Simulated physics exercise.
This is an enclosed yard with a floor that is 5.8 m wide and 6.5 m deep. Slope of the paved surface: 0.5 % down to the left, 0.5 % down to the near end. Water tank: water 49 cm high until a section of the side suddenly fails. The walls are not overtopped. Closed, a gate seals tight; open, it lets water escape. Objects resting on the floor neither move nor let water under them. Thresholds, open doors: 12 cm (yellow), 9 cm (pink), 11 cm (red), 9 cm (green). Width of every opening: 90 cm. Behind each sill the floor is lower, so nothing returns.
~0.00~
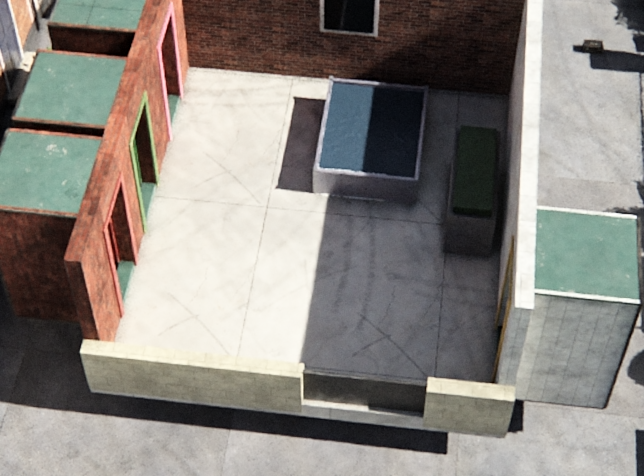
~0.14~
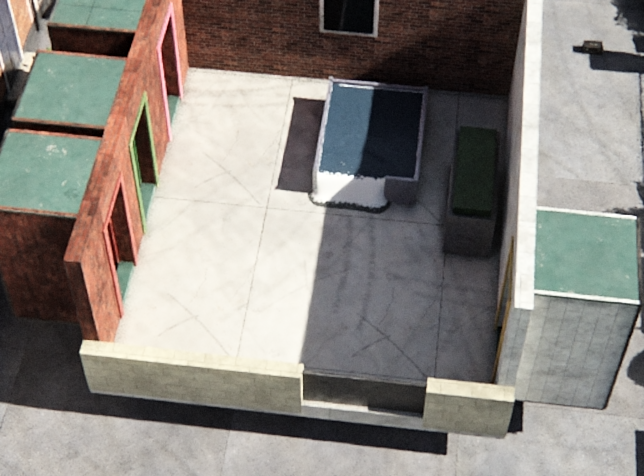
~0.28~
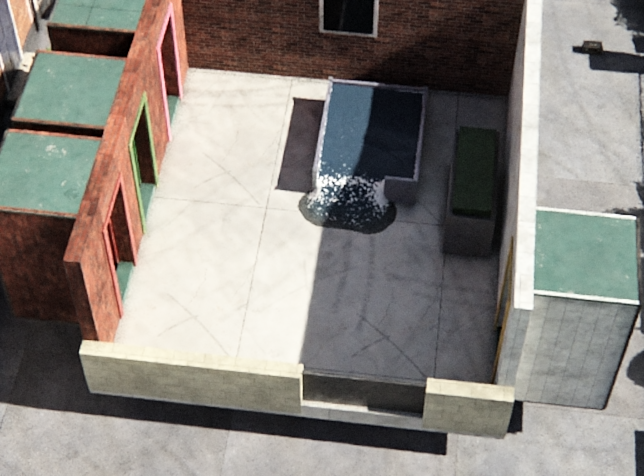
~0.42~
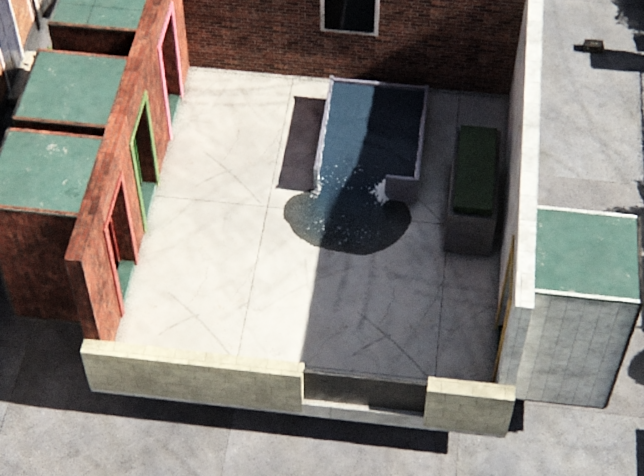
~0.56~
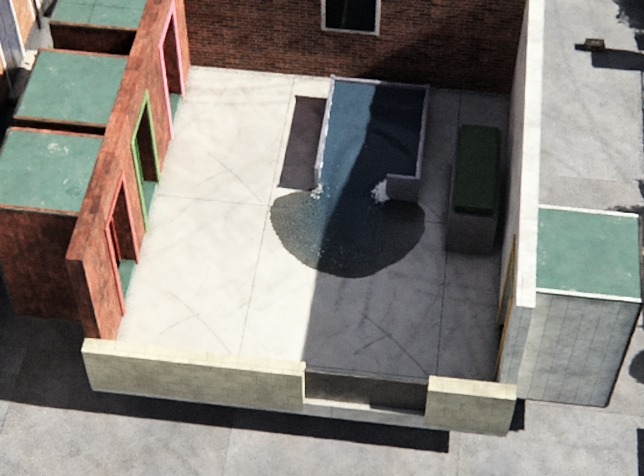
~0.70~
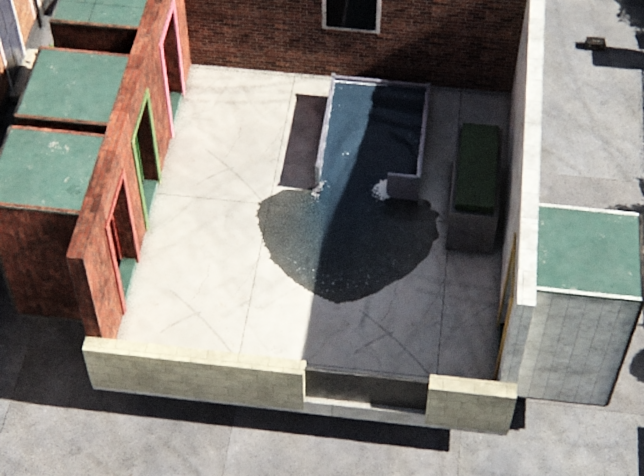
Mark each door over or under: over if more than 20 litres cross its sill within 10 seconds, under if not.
Marks: Yellow door: Under; pink door: Under; red door: Under; green door: Under.
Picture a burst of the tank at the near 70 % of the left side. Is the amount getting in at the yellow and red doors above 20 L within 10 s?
For yellow, too little; for red, too little.
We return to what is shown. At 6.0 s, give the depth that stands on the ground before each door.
Readings (cm): Yellow = 7; pink = 0; red = 8; green = 6.
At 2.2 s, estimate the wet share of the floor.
I'd say around 45 %.
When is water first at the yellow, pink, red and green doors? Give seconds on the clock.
Yellow = 2.6 s, pink = 6.5 s, red = 2.4 s, green = 3.6 s.
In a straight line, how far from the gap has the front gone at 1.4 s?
Roughly 3.8 metres out.
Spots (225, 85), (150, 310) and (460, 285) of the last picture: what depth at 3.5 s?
I'd read it as roughly 0, 7 and 1 cm, in that order.
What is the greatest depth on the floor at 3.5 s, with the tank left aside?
Around 25 centimetres.
After 1.4 s water covers 30 % of the floor and is deepest (24 cm) near (340, 202); yellow door not reached, pink door not reached, red door not reached, green door not reached.
After 2.2 s water covers 45 % of the floor and is deepest (20 cm) near (340, 202); yellow door not reached, pink door not reached, red door not reached, green door not reached.
After 3.5 s water covers 50 % of the floor and is deepest (25 cm) near (110, 366); yellow door 10 cm at the sill, 0 L in, pink door not reached, red door 7 cm at the sill, 0 L in, green door not reached.
After 6.0 s water covers 65 % of the floor and is deepest (12 cm) near (252, 381); yellow door 7 cm at the sill, 0 L in, pink door not reached, red door 8 cm at the sill, 2 L in, green door 6 cm at the sill, 0 L in.
After 10.0 s water covers 90 % of the floor and is deepest (10 cm) near (145, 370); yellow door 7 cm at the sill, 0 L in, pink door 3 cm at the sill, 0 L in, red door 8 cm at the sill, 2 L in, green door 5 cm at the sill, 0 L in.
